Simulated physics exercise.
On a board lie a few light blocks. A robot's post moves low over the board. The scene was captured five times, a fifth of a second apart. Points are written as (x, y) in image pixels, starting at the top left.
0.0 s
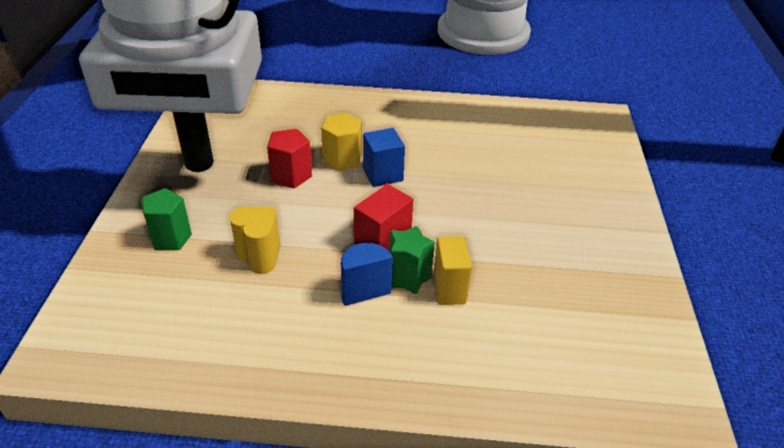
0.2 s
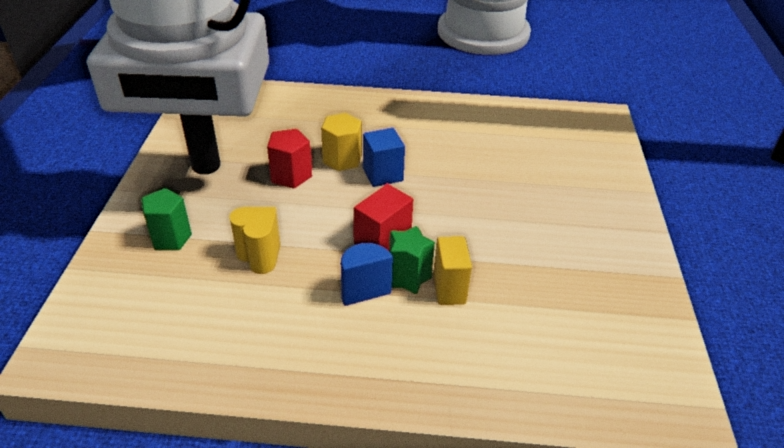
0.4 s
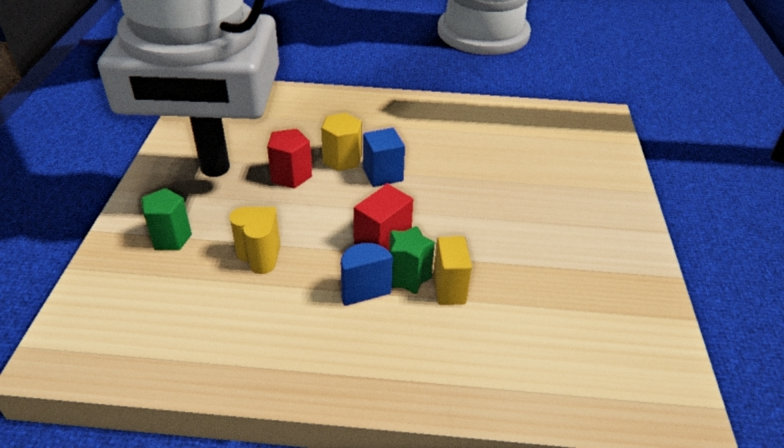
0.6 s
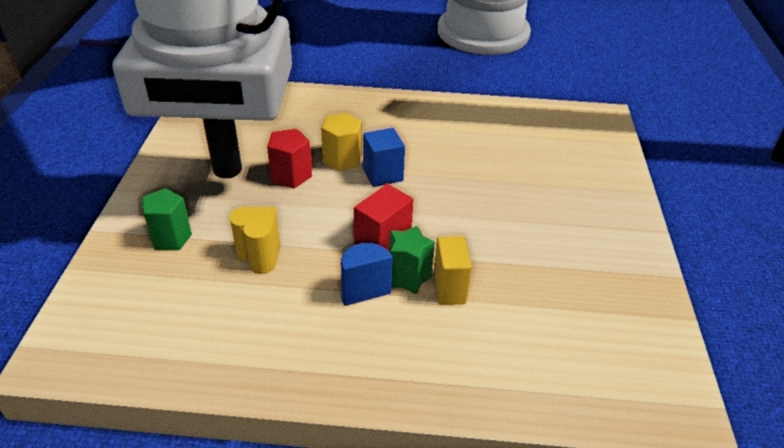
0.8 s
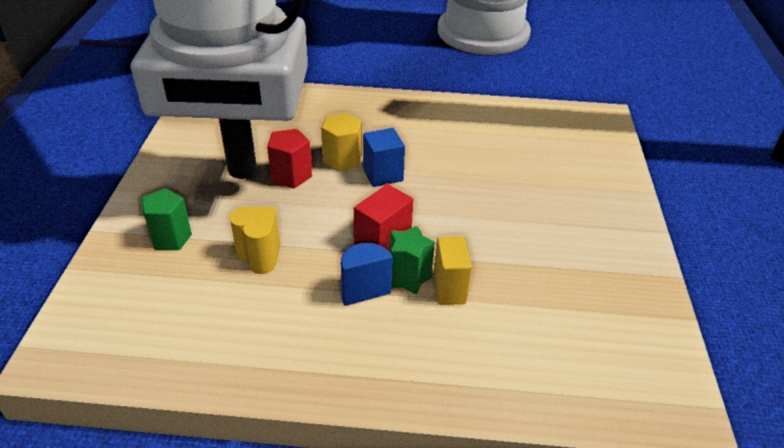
A robot's black post moves slowly right over the board toward the red pentagonal block.
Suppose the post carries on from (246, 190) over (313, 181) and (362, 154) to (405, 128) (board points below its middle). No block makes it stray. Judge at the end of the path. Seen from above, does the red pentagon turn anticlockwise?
Yes.
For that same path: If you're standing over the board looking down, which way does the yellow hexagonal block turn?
Bird's-eye view: Clockwise.
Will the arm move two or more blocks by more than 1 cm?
Yes.
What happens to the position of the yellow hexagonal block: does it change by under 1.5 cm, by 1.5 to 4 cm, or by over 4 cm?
The best fit is over 4 cm.
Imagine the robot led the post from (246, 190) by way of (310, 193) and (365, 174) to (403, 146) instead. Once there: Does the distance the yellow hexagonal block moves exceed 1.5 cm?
I believe not.
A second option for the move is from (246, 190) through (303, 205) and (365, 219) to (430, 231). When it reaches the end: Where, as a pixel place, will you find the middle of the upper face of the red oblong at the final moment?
My best guess is (406, 213).
The first path, step by step. One third of the way, post at (313, 163); red pentagon at (330, 126), turned 40° anticlockwise; yellow hexagonal block at (362, 112).
Two thirds of the way, post at (363, 136); red pentagon at (349, 102); yellow hexagonal block at (380, 91), turned 85° clockwise.
At the end, post at (405, 111); red pentagon at (350, 100), turned 140° anticlockwise; yellow hexagonal block at (387, 80), turned 30° clockwise; blue square still.
